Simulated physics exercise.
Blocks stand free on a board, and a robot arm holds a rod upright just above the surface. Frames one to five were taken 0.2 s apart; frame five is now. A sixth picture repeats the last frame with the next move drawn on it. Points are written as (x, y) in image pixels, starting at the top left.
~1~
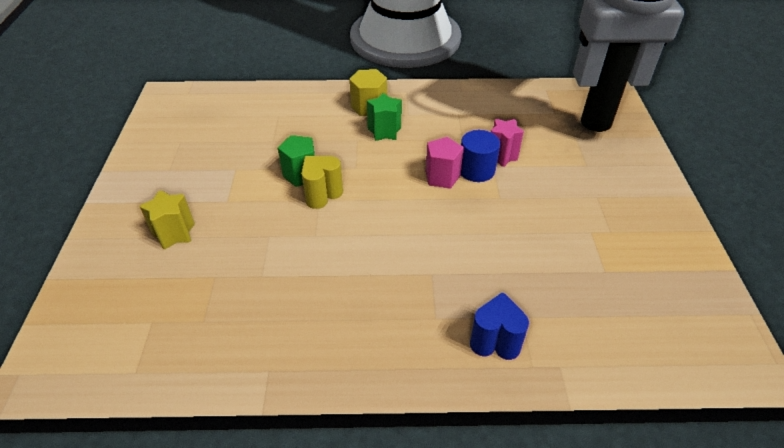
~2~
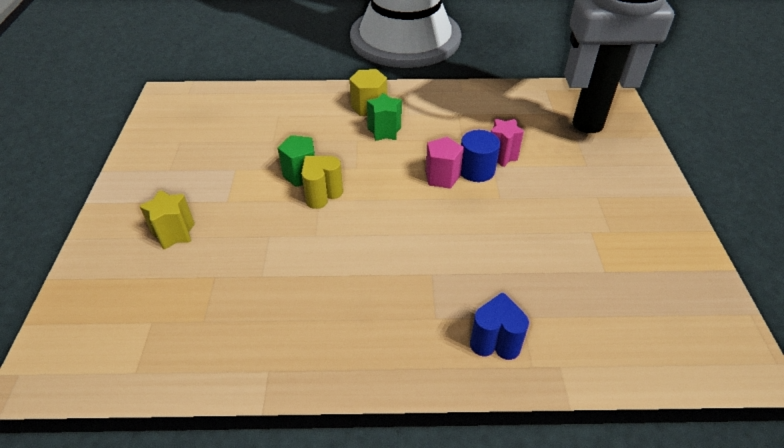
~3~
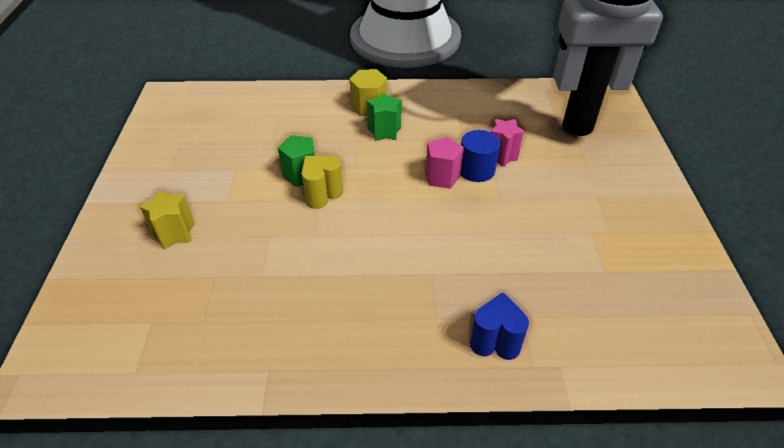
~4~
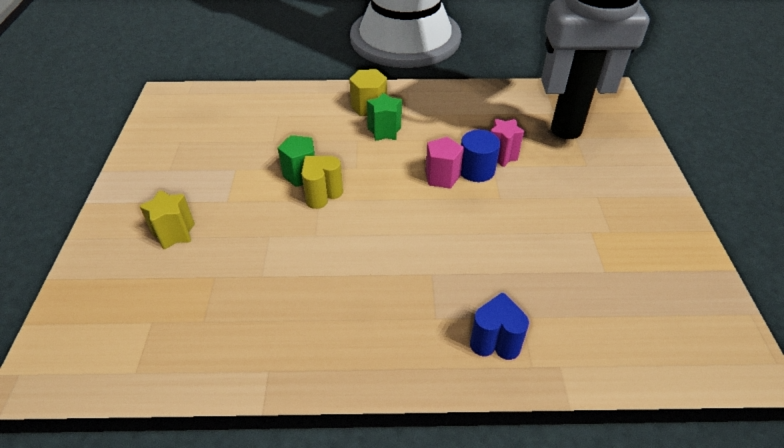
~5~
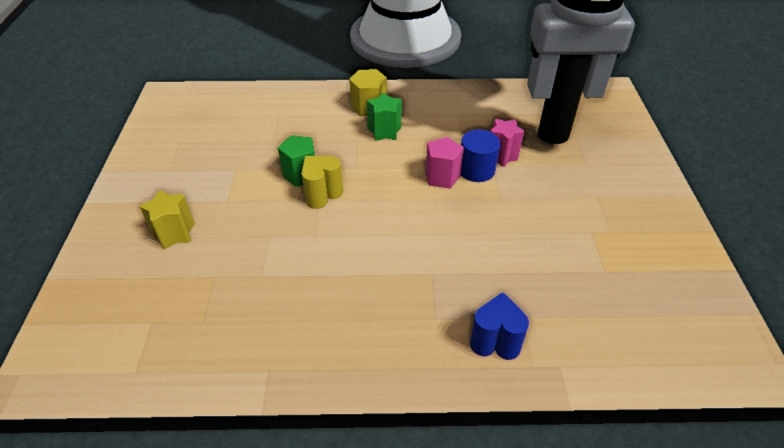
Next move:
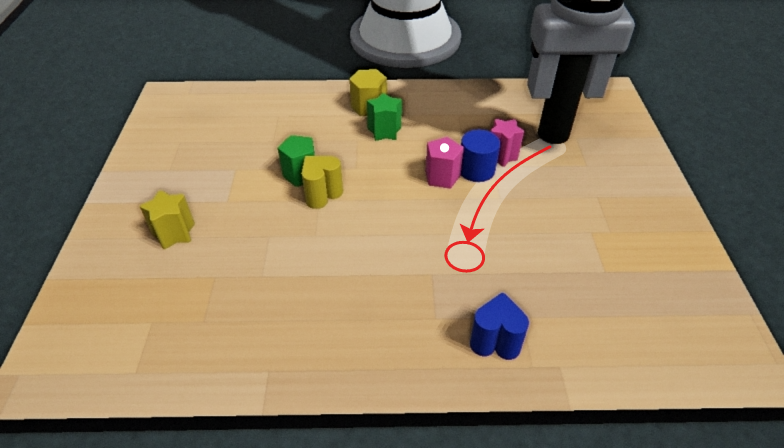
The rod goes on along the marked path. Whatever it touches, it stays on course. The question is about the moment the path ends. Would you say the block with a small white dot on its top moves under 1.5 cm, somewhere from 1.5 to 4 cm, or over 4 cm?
The answer is under 1.5 cm.
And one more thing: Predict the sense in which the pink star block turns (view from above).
Its spin: Clockwise.
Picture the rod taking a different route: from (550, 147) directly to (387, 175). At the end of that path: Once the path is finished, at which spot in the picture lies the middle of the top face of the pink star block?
Top centre: (357, 144).
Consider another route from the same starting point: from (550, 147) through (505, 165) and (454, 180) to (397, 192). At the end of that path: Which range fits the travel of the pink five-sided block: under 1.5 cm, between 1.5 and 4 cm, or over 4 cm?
The answer is over 4 cm.
The line goes from (550, 147) by way of (509, 171) and (479, 208) to (465, 256); the dot is on the pink five-sided block.
What follows on the original path. One third of the way, rod (511, 160); pink five-sided block (436, 151), turned 20° clockwise; blue round block (468, 142); pink star block (493, 128), turned 65° clockwise.
Two thirds of the way, rod (481, 196); pink five-sided block (436, 151), turned 20° clockwise; blue round block (468, 142); pink star block (493, 128), turned 70° clockwise.
At the end, rod (466, 245); pink five-sided block (436, 151), turned 20° clockwise; blue round block (468, 142); blue heart-shaped block unmoved; pink star block (493, 128), turned 70° clockwise.
